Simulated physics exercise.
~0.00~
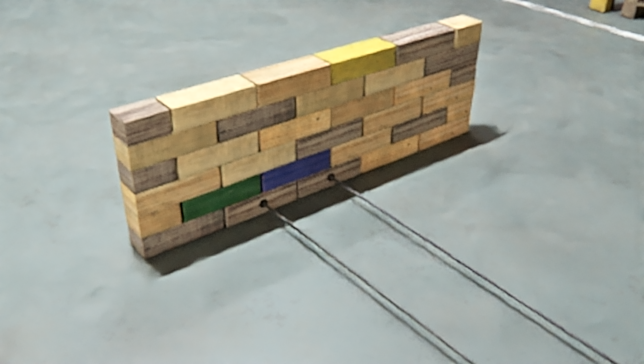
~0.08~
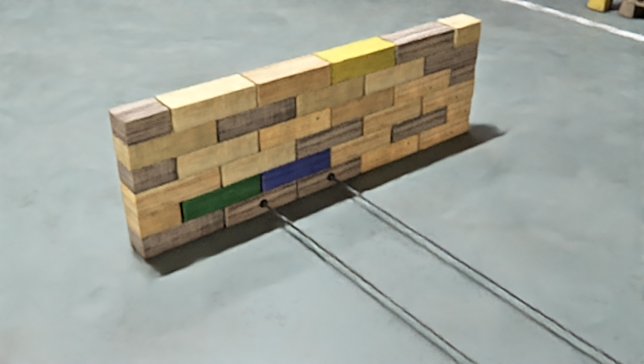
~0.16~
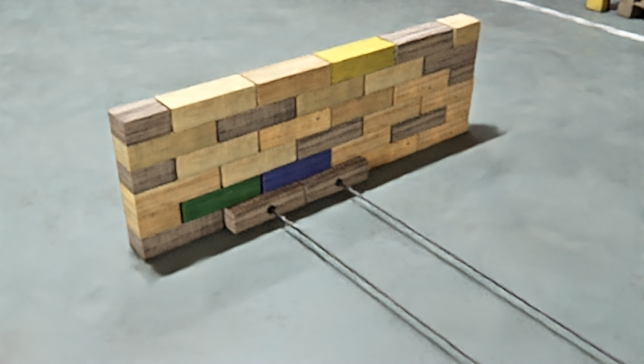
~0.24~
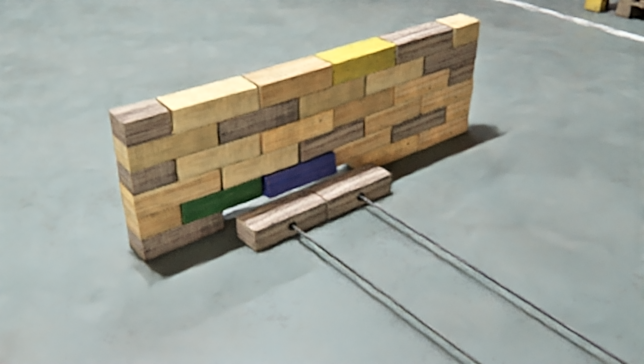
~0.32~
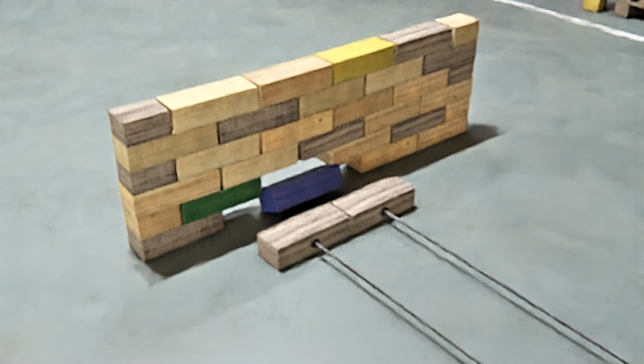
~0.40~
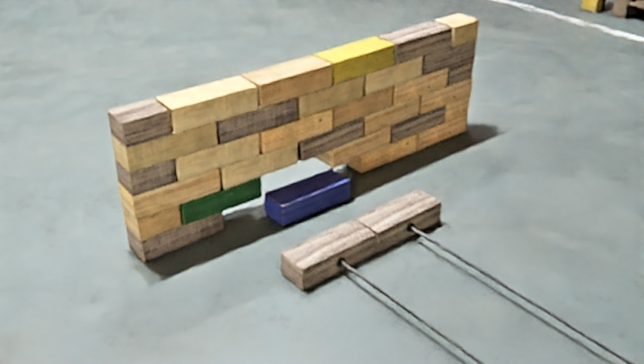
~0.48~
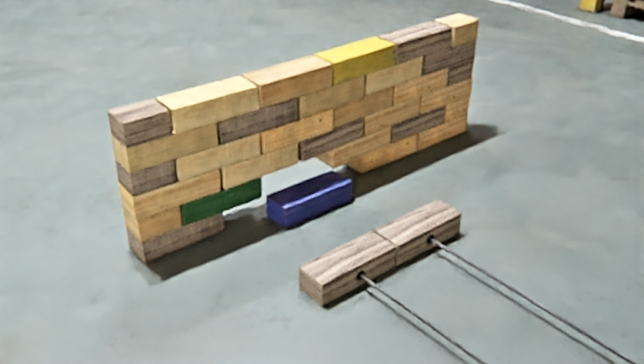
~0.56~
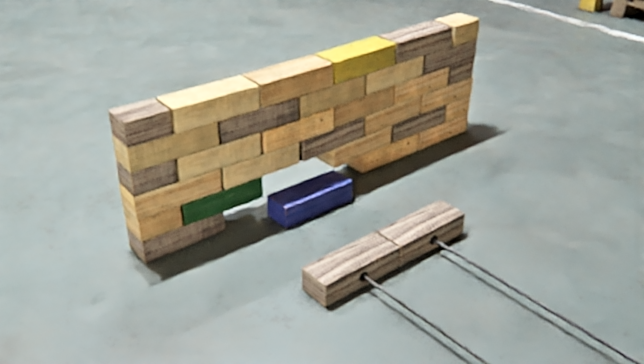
On a smooth grey floor, seen from slightly above and at an angle, stands a free wall of stacked wooden blocks, with a yellow one on top, a green one low at the left and a blue one beside it. Two thin dark rods reach from the lower right to two neighbouring brown blocks in the bottom row. The rods draw the pair straight out together toward the lower right. The blue block tilts, then drops through the gap to the floor. The pair halts well clear, while the green and yellow blocks stay put and the wall stands above the opening.
